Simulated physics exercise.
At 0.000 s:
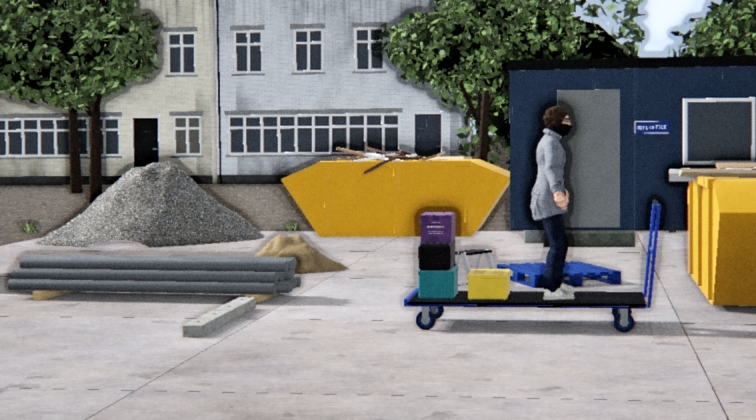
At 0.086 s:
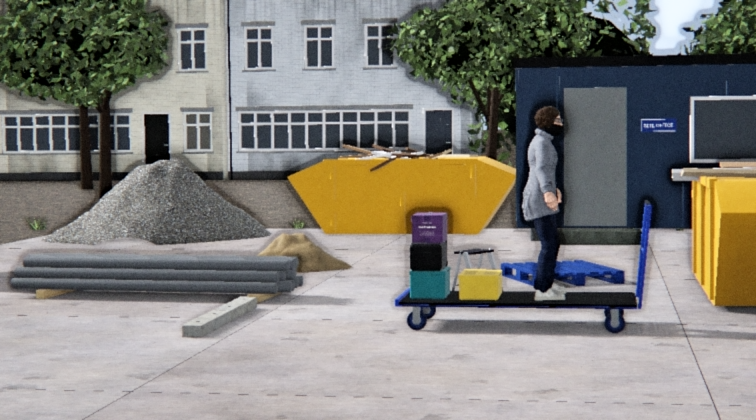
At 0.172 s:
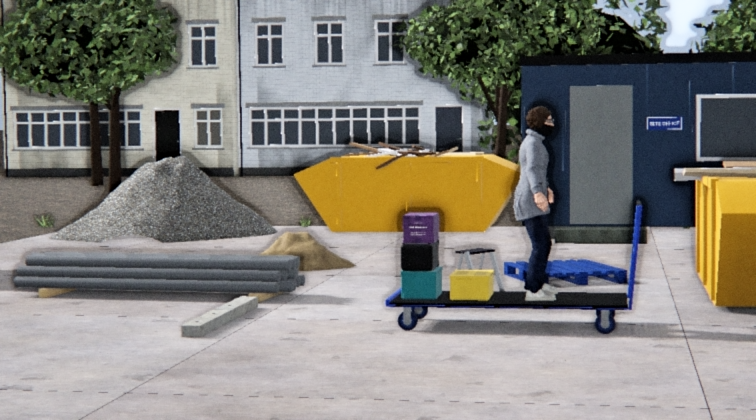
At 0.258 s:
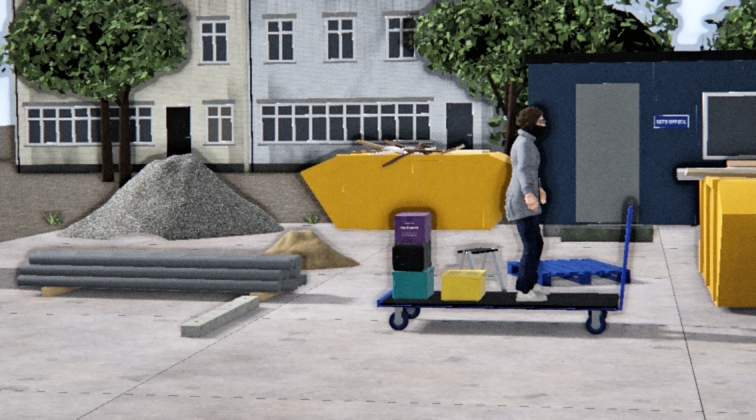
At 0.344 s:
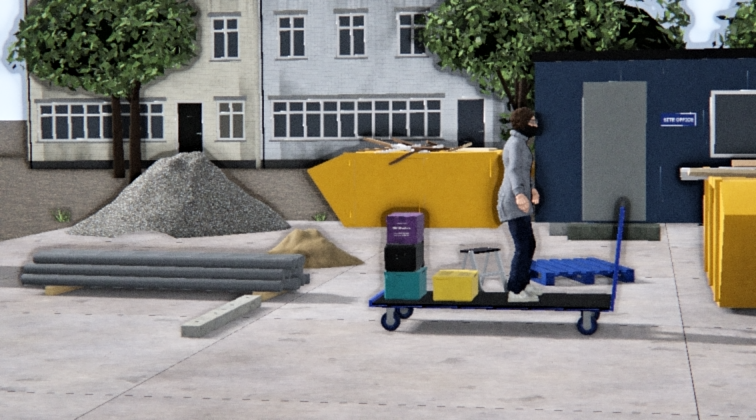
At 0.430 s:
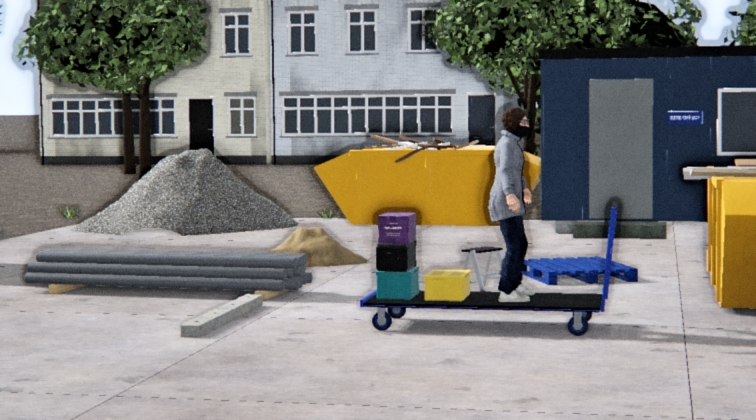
A blue flatbed cart rolls slowly left, carrying a standing person, stacked boxes and a yellow tote.
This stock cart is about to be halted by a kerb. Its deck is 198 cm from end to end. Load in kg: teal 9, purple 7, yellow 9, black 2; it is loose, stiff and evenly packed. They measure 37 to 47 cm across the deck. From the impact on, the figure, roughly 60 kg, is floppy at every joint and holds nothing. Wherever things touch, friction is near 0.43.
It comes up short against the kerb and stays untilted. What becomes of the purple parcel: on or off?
It does not quit the deck.
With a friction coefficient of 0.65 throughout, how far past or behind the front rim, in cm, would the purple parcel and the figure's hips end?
The purple item would stop 20 cm behind the front rim, and the hips 100 cm behind it.
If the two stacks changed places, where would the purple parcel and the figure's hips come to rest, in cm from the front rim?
After the swap, purple stops 50 cm short of the rim while the hips stop 90 cm short.
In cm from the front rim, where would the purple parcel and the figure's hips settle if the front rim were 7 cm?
So the purple one ends 20 cm short of the rim, and the hips end 90 cm short of it.
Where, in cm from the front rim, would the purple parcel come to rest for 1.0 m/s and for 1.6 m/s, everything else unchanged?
Behind by 20 cm the first time, past by 50 cm the second.
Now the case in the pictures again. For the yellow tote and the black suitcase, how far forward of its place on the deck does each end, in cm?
Yellow 20, black 10; both in cm.
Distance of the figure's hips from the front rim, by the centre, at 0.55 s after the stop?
About 85 cm behind the rim.
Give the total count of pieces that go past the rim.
The number of pieces is 0.
The wheels strike at 2.04 s.
After 2.29 s the purple parcel is 15 cm behind the rim, tilted 0°, near (239, 226) in the last picture's view.
After 2.59 s the purple parcel is 16 cm behind the rim, tilted 0°, near (239, 226) in the last picture's view.
After 3.04 s the purple parcel is 16 cm behind the rim, tilted 0°, near (240, 227) in the last picture's view.
Final state at 5.8 s, nothing is past the rim; behind it, teal tote, purple parcel, yellow tote, black suitcase and the figure's hips.
